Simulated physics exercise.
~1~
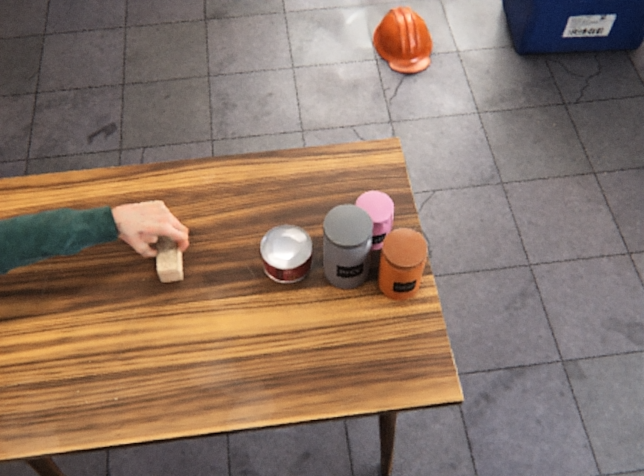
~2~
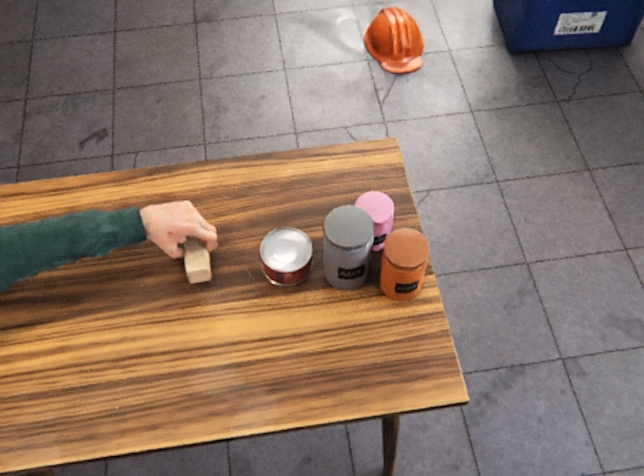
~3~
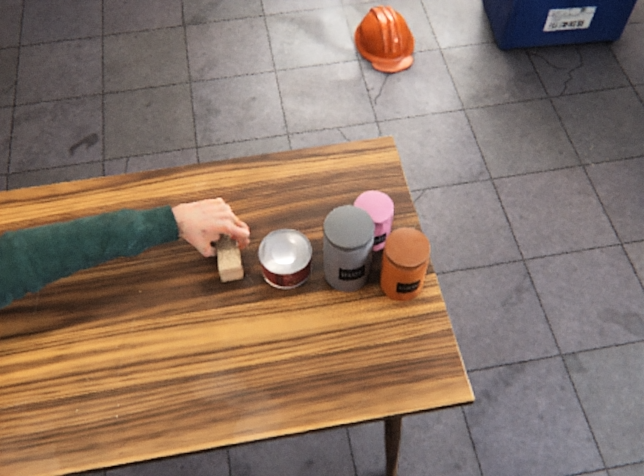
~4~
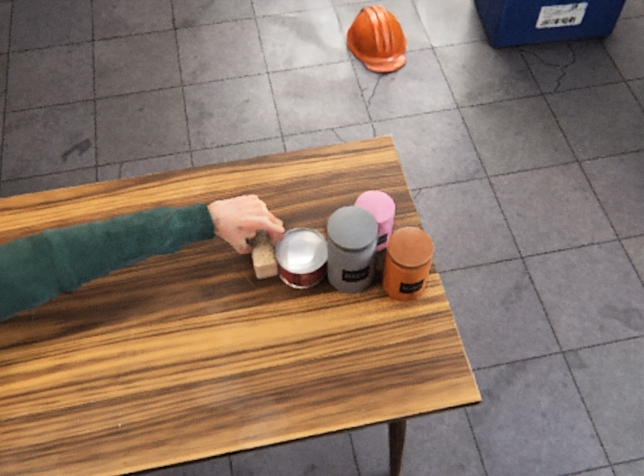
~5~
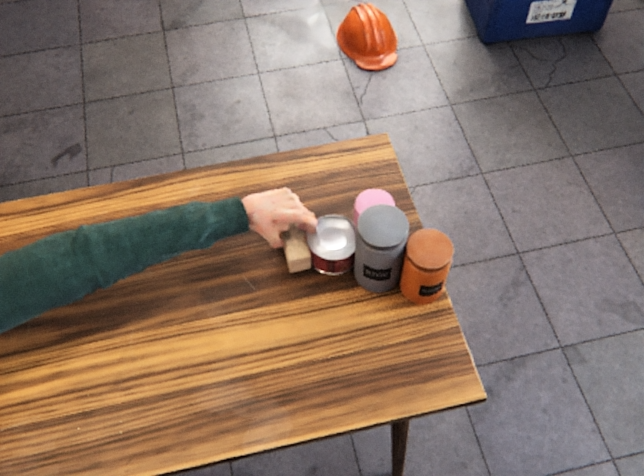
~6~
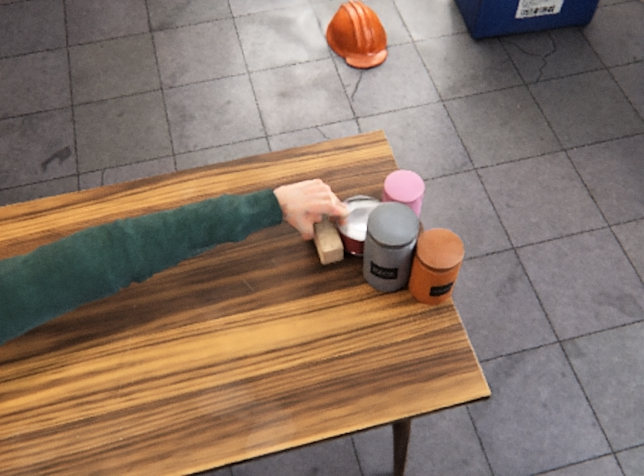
A hand in a green sleeve reaches in from the left over a striped wooden table, seen from above on a grey tiled floor, holding a small pale wooden block. Near the table's right end stand a red tub with a pale top, a tall grey jar, a pink jar behind it and an orange jar in front, with an orange hard hat and a blue bin beyond. The hand slides the block right until it meets the tub, which moves into the grey jar. The jars shift right too, and all end upright on the table, close to its right edge.
